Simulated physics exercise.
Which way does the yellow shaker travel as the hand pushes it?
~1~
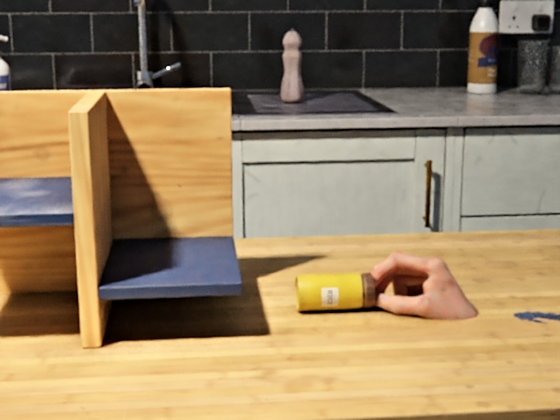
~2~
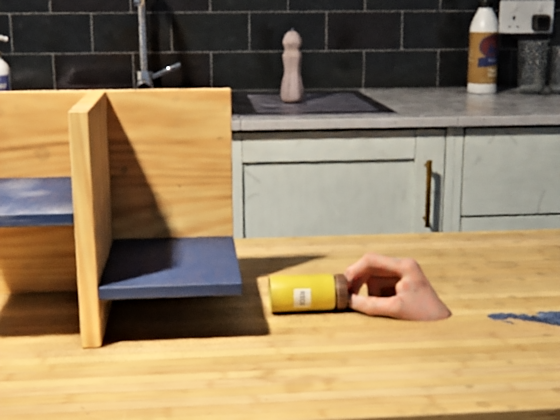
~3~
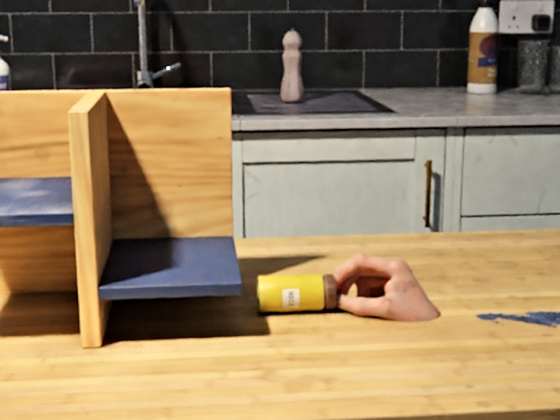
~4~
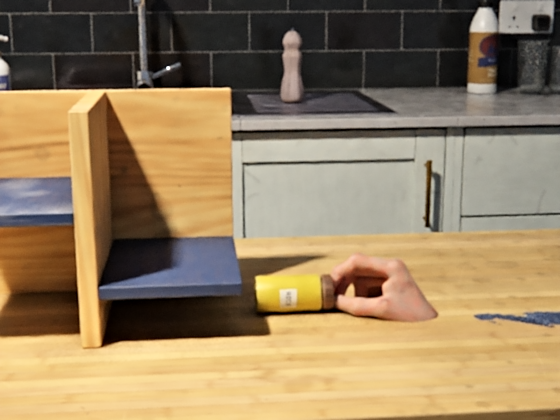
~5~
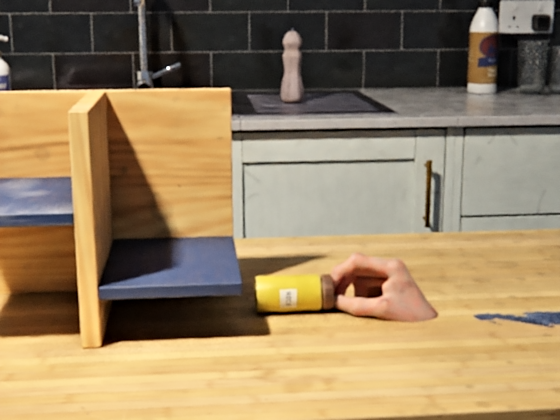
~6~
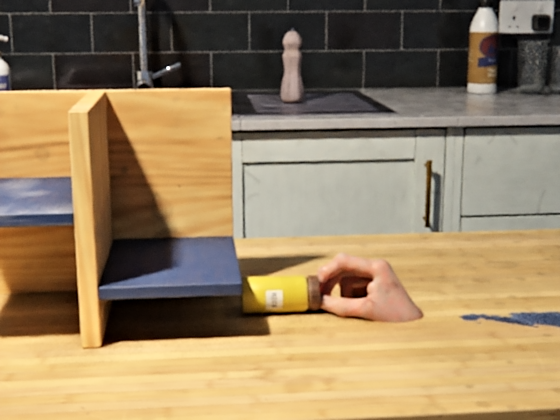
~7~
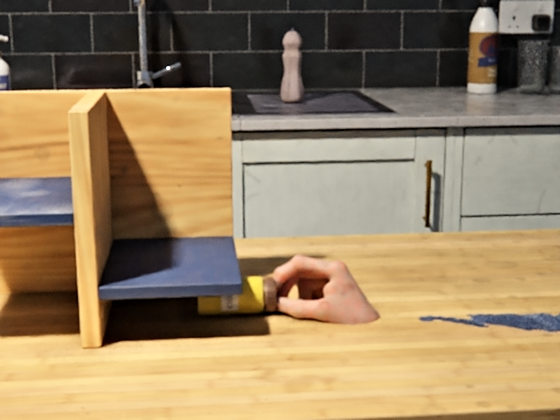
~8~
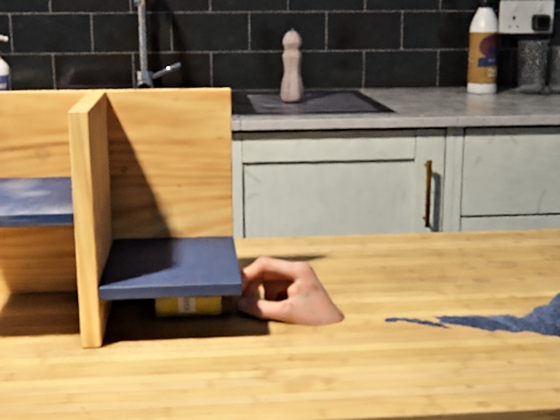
The yellow shaker moves to the left, toward the blue shelf and in under it.
